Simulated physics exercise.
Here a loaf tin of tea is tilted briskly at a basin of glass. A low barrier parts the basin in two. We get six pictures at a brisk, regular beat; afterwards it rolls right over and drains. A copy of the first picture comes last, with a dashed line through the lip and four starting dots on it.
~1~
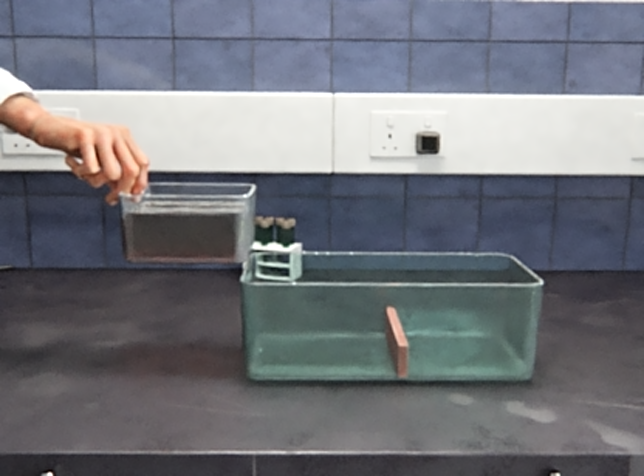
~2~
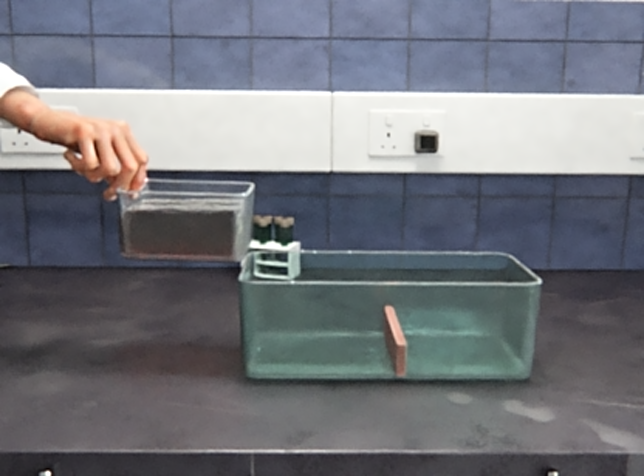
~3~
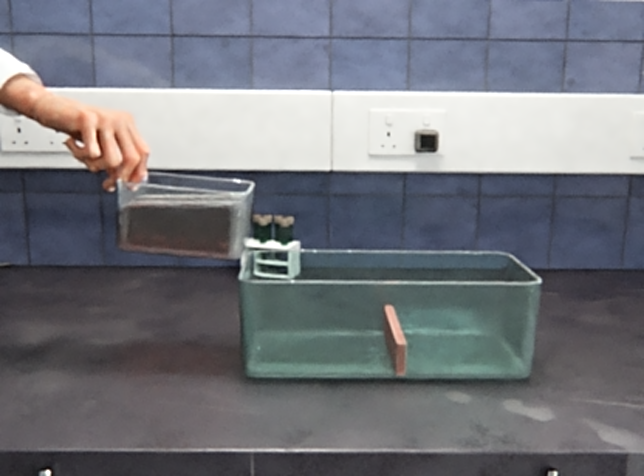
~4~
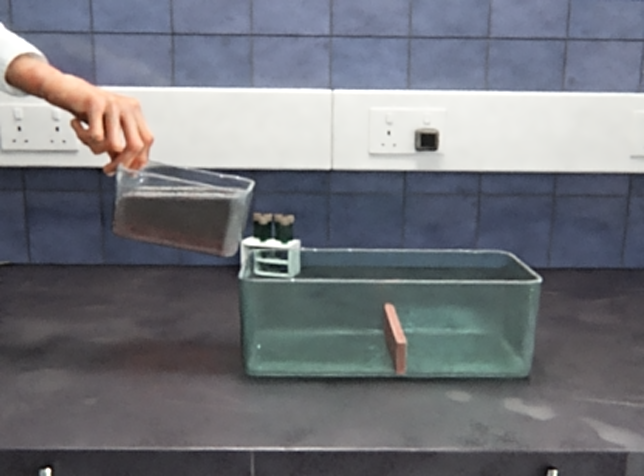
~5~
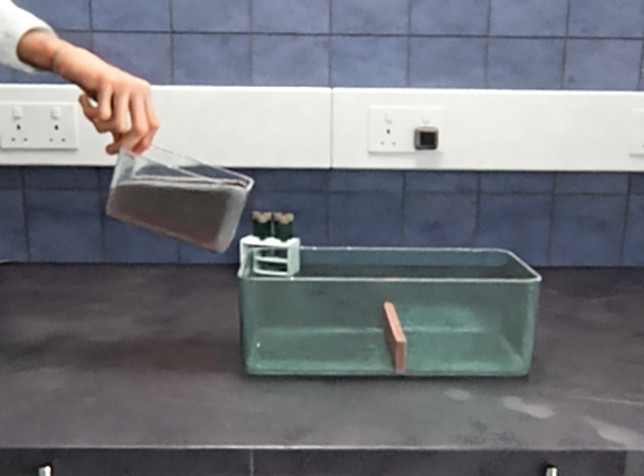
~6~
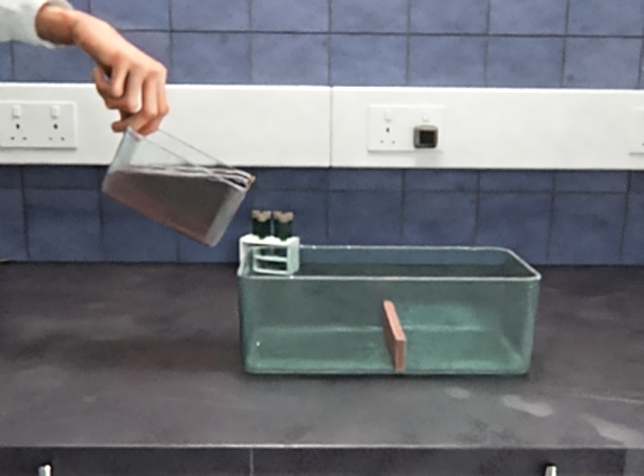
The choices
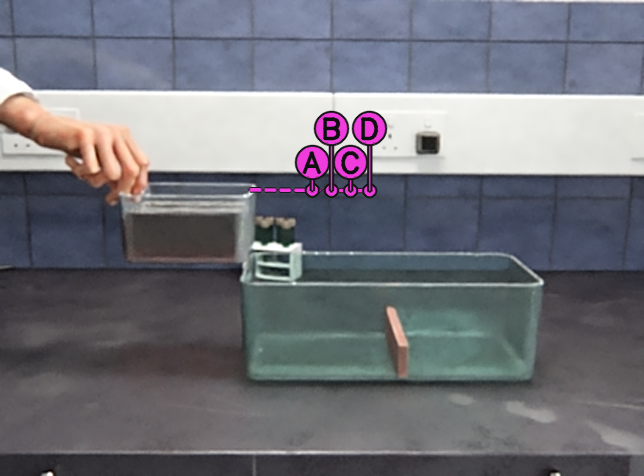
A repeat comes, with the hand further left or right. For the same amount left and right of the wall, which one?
Dot A does it best.
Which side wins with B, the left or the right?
The right one.
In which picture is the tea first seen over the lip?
Picture 6.
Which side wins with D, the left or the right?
The right side.
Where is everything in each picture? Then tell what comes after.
In the first frame, upright, lip at (251, 189); basin from (244, 377) to (532, 377); top of the wall at (396, 324); nothing has left yet.
In the second frame, upright, lip at (249, 188); nothing has left yet.
In the third frame, tipped about 5°, lip at (249, 187); nothing has left yet.
In the fourth frame, tipped about 11°, lip at (249, 186); nothing has left yet.
In the fifth frame, tipped about 18°, lip at (249, 184); nothing has left yet.
In the sixth frame, tipped about 28°, lip at (248, 183); tea is over the lip, down to (248, 183).
On the marked copy, A at (312, 190); B at (331, 190); C at (350, 190); D at (369, 190).
For dot A, about 52 % ends left of the wall and 47 % right of it.
For dot B, about 29 % ends left of the wall and 70 % right of it.
For dot C, about 12 % ends left of the wall and 87 % right of it.
For dot D, about 9 % ends left of the wall and 91 % right of it.
